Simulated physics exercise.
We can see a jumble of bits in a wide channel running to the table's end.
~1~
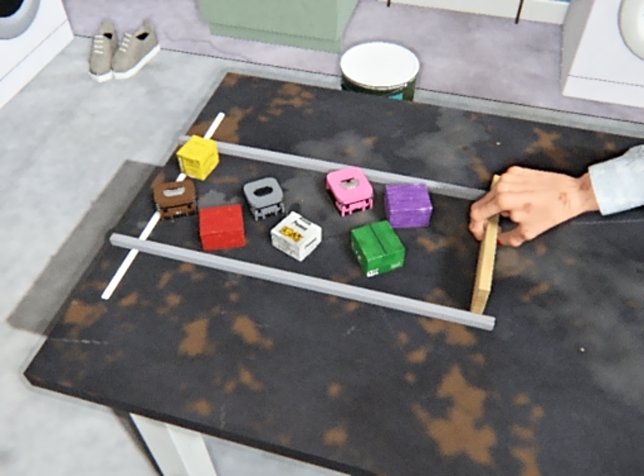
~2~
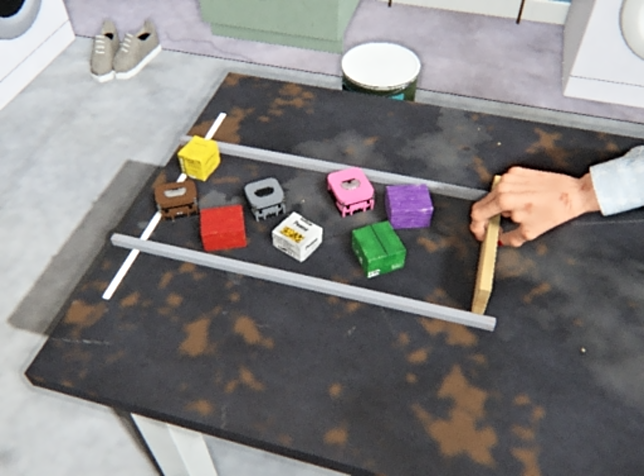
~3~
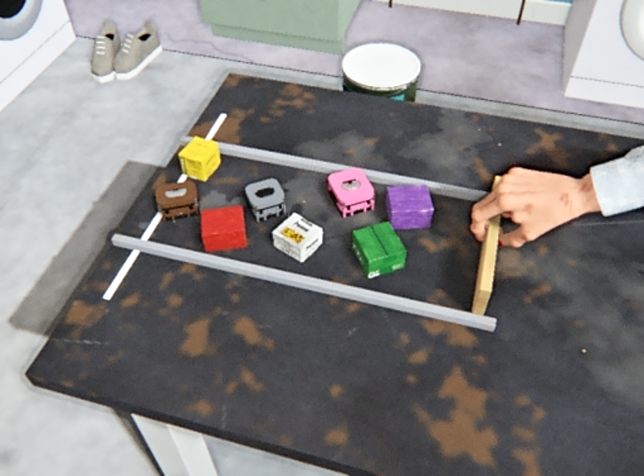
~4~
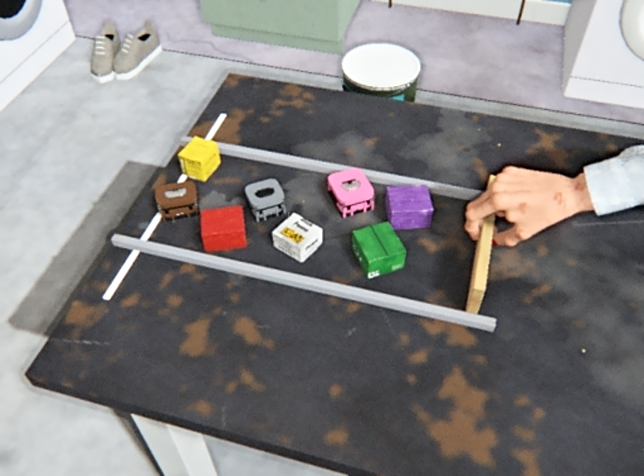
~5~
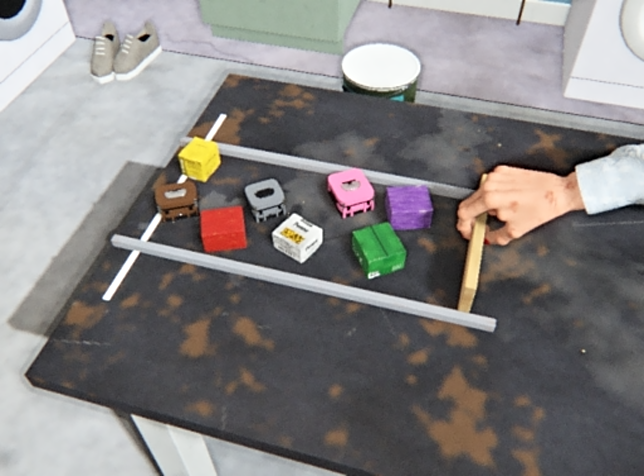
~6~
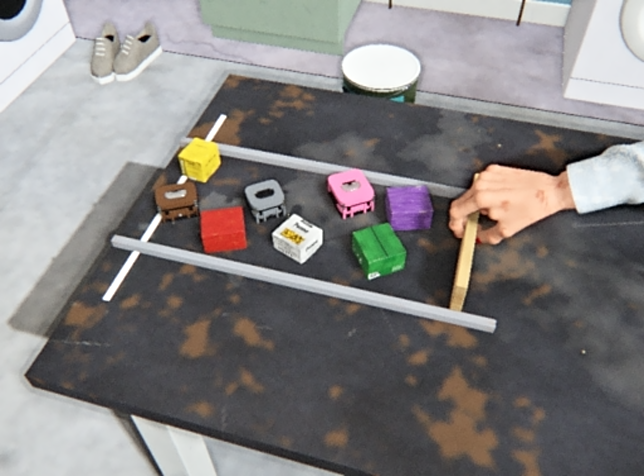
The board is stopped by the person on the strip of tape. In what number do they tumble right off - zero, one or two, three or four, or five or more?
I expect that five or more will fail to stay on the table.
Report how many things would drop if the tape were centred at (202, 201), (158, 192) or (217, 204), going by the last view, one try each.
Taken one after another, the numbers are 3, 8 and 3.
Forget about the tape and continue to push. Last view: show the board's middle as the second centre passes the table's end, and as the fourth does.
I'd put the first at about (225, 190) and the next at about (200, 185).
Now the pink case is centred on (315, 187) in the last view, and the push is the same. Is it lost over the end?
In that case it plunges.
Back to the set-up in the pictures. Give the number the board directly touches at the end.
Counting them up gives 2.
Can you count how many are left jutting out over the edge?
2 overhanging.
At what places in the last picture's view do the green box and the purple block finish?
The green box settles near (151, 190); as for the purple block, near (171, 158).
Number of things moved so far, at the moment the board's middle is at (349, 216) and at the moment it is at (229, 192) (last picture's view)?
The counts are 4 and 8.
Soon after, none off yet; yellow box at rest near (200, 160); brown case at rest near (178, 202); red block at rest near (223, 230).
Then, none off yet; yellow box moving near (192, 159); brown case moving near (170, 199); red block moved well along near (152, 222).
At rest, the number that fall off is five or more; fallen, pink case, white box, grey case, red block, brown case and yellow box.
